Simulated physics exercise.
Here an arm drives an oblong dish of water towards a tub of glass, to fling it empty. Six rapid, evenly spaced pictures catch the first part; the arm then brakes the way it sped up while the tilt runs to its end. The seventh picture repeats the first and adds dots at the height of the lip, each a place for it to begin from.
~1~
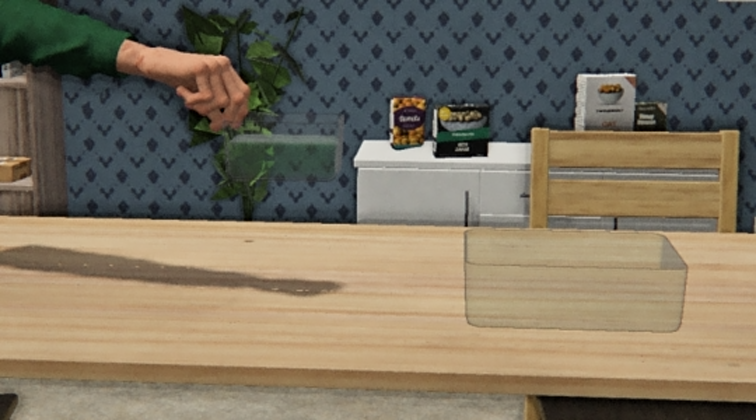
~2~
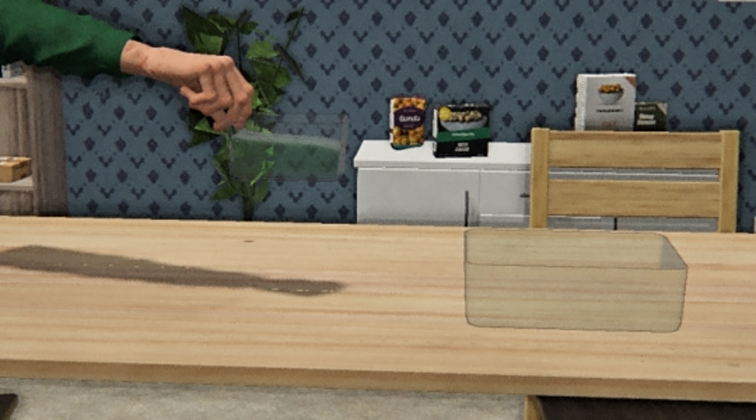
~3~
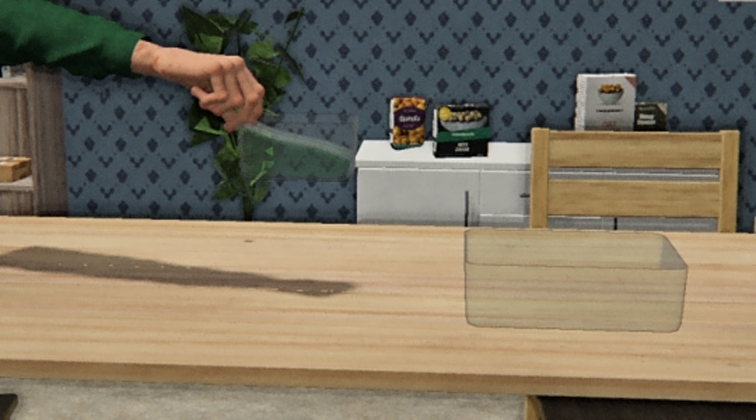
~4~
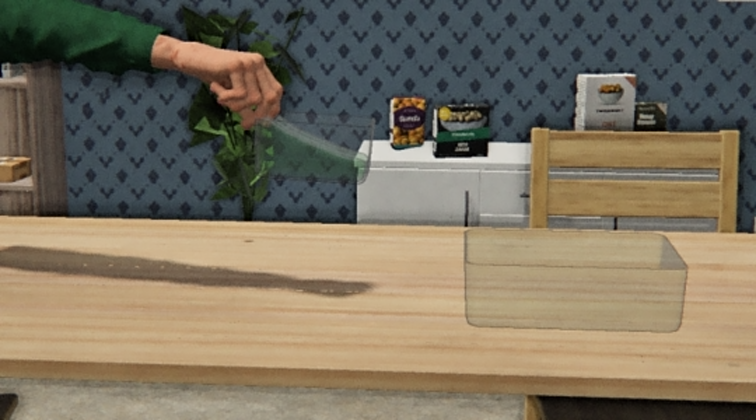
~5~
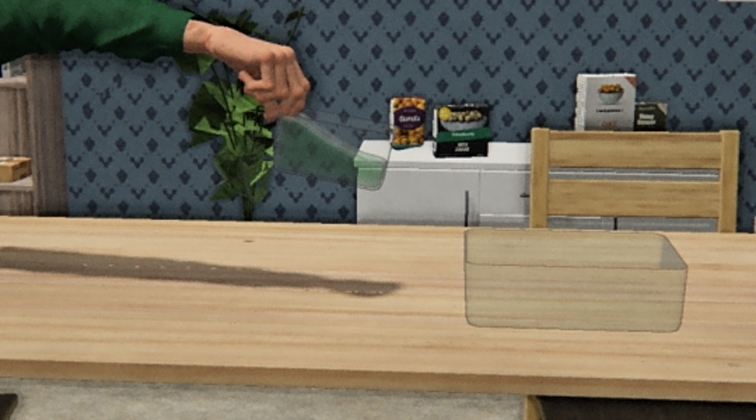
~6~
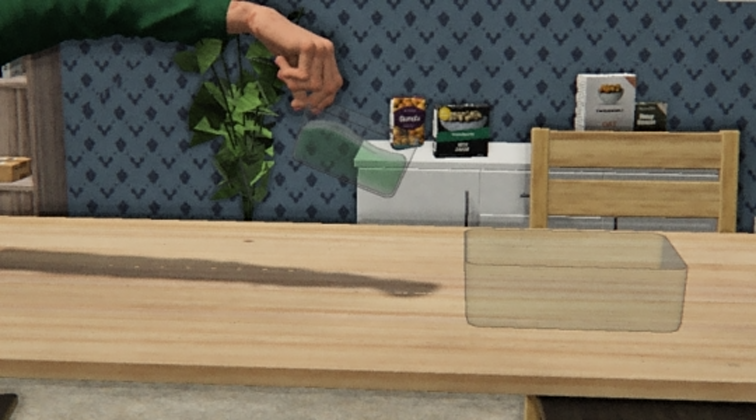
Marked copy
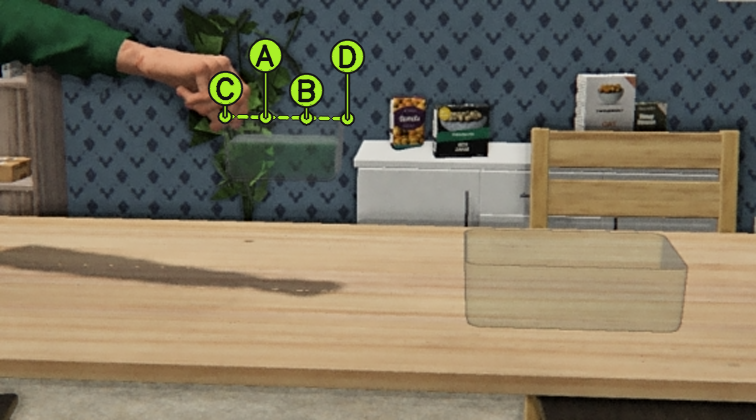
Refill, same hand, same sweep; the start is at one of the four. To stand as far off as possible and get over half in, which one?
The limit is B.
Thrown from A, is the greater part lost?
Yes, that goes wrong.
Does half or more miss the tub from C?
Yes.
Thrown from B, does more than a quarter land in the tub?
Yes.
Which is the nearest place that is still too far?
That is place A.
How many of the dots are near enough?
Two.
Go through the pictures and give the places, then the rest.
The first picture shows upright, lip at (339, 118); tub from (465, 325) to (681, 331); nothing has left yet.
The second picture shows upright, lip at (343, 118); nothing has left yet.
The third picture shows upright, lip at (354, 118); nothing has left yet.
The fourth picture shows tipped about 3°, lip at (371, 121); nothing has left yet.
The fifth picture shows tipped about 10°, lip at (394, 129); nothing has left yet.
The sixth picture shows tipped about 21°, lip at (416, 141); nothing has left yet.
In lime, A at (265, 117); B at (306, 118); C at (225, 116); D at (347, 118).
Choosing A, about 37 % lands in the tub, 59 % falls short and 4 % goes beside or beyond.
Choosing B, about 63 % lands in the tub, 32 % falls short and 6 % goes beside or beyond.
Choosing C, about 1 % lands in the tub, 97 % falls short.
Choosing D, about 78 % lands in the tub, 13 % falls short and 8 % goes beside or beyond.
